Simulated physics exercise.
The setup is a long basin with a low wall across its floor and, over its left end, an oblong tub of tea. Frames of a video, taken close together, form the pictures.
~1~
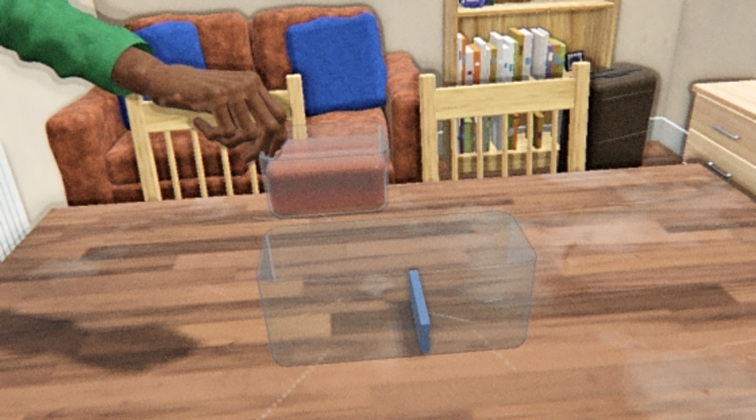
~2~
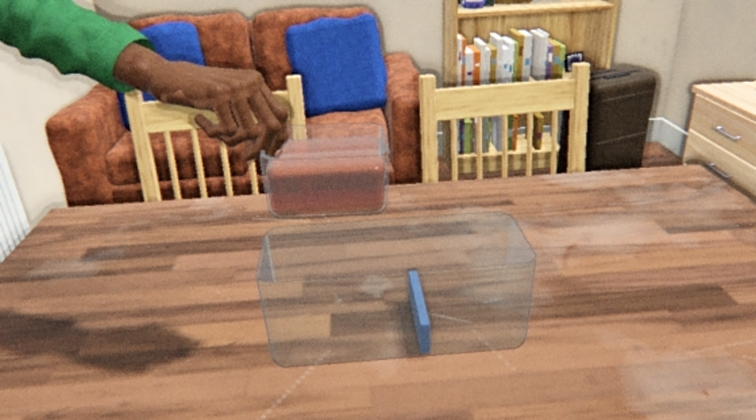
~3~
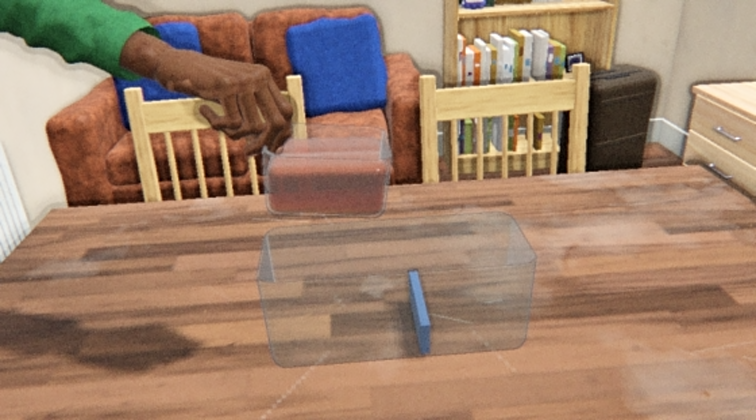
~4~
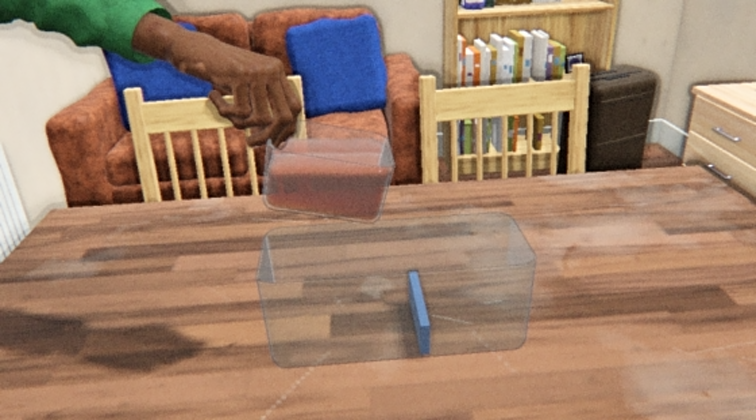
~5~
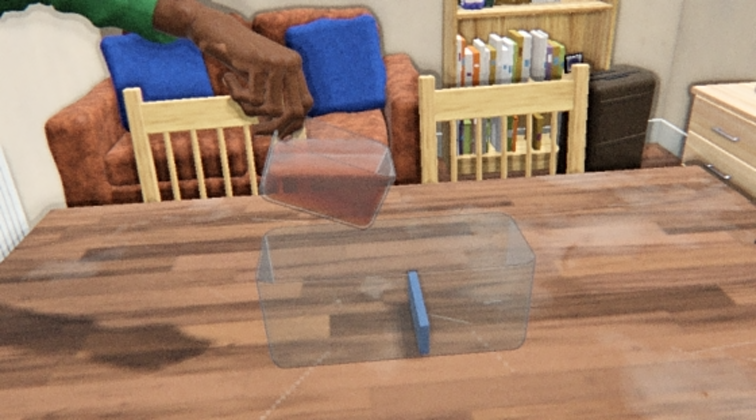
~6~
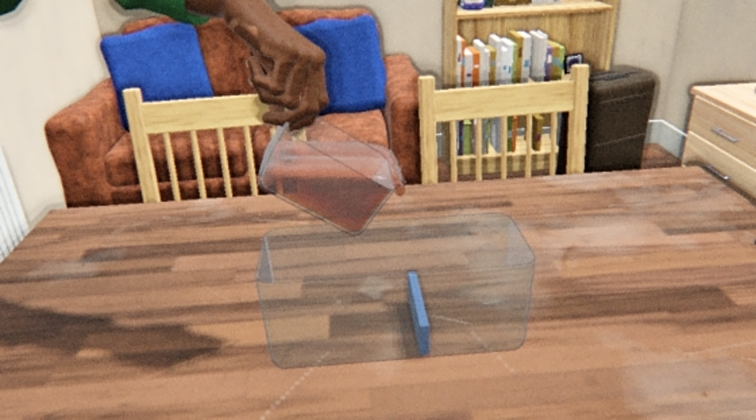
Above a clear basin on a wooden table, a hand tilts a tub of reddish-brown liquid rightward.
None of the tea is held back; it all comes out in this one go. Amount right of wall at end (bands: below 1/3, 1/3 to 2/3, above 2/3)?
Reaches a third, not past two thirds.
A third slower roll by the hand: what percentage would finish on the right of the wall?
Around 65 in a hundred.
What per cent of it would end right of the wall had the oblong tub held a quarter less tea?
Estimated share: Close to 50 per cent.
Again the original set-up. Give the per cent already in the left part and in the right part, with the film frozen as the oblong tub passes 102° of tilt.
Left 10 %, right 50 %.
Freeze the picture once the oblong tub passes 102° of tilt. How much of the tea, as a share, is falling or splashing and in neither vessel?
Airborne fraction: Approx. 25 %.
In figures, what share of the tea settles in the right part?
That share comes out near 55 percent.
A moment on, the oblong tub is tipped right over and 14 per cent is still to pour, 12 is left of the wall and 50 right of it.
Next, the oblong tub is tipped right over and 1 per cent is still to pour, 36 is left of the wall and 56 right of it.
Then the oblong tub is tipped right over and 0 per cent is still to pour, 40 is left of the wall and 56 right of it.
Later the oblong tub is tipped right over and 0 per cent is still to pour, 41 is left of the wall and 54 right of it.
In the end 41 per cent lies left of the wall, 54 right of it and 4 outside.
